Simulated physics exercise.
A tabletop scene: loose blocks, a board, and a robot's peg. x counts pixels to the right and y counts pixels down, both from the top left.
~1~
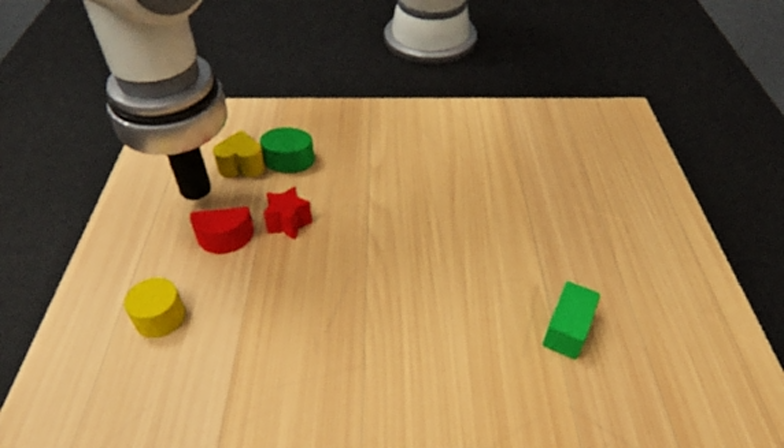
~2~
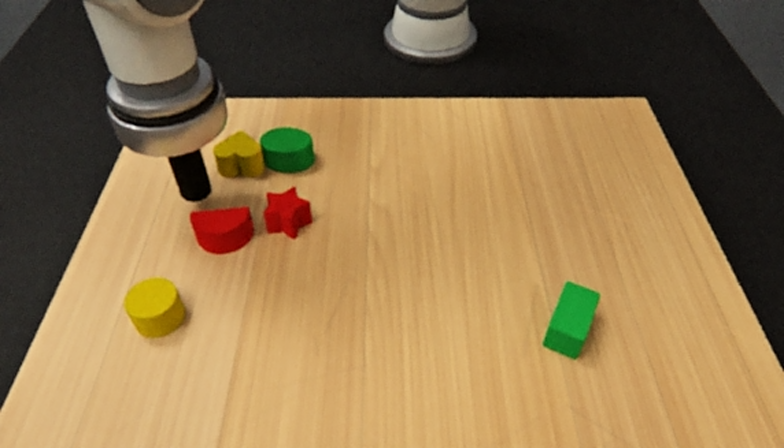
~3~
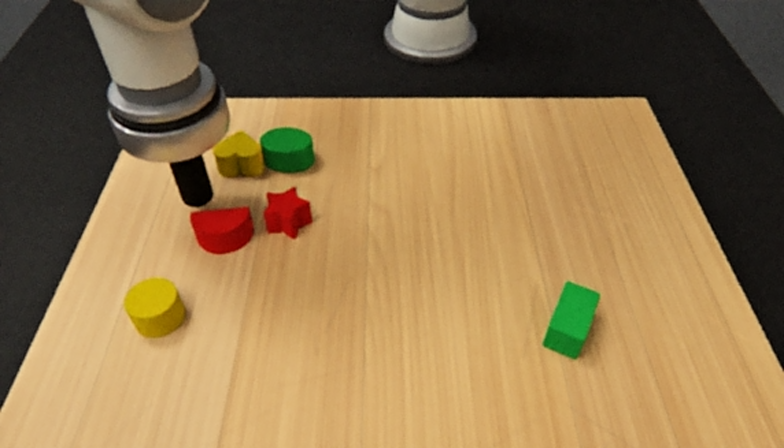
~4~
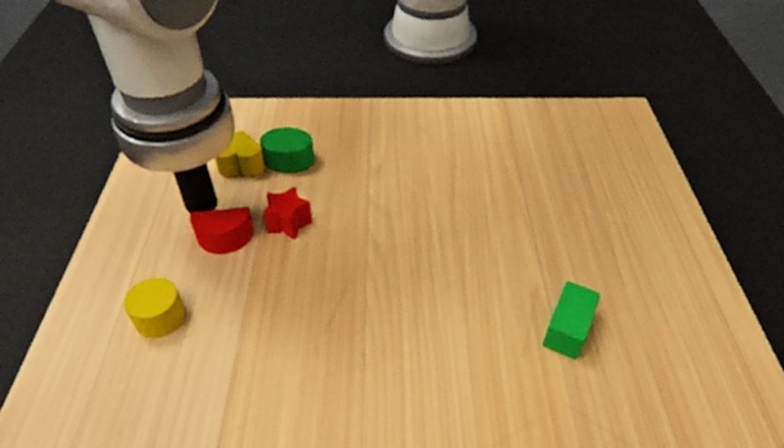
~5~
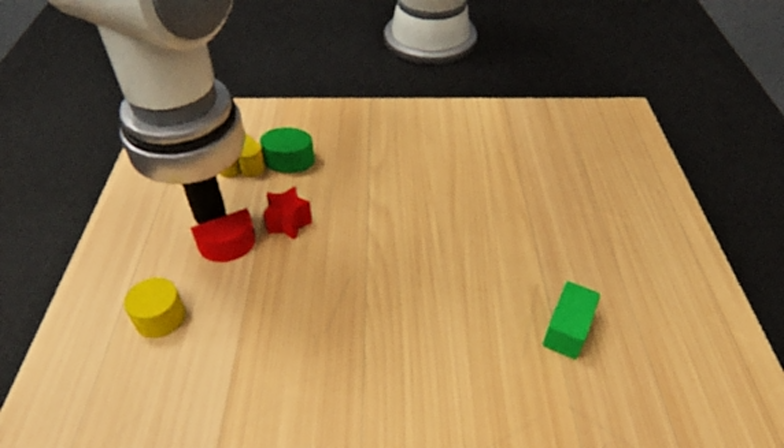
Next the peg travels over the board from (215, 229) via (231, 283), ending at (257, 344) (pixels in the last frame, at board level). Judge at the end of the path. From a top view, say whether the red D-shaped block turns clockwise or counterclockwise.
Seen from above, counterclockwise.
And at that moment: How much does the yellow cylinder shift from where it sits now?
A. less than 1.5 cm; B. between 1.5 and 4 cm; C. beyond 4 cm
The one that fits is A, less than 1.5 cm.
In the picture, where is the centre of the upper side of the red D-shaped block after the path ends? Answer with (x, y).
It will likely be found at (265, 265).
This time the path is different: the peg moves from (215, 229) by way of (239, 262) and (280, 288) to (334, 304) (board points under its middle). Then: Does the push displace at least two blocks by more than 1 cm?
Short answer: No.
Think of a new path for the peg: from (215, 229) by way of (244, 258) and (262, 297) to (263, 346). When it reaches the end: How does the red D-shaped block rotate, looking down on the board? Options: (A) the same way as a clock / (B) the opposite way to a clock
(B)
On the path given first. One third of the way, peg (221, 253); red D-shaped block (246, 254), turned 50° anticlockwise.
Two thirds of the way, peg (235, 291); red D-shaped block (264, 265), turned 80° anticlockwise.
At the end, peg (254, 333); yellow cylinder still; red D-shaped block (265, 265), turned 85° anticlockwise.
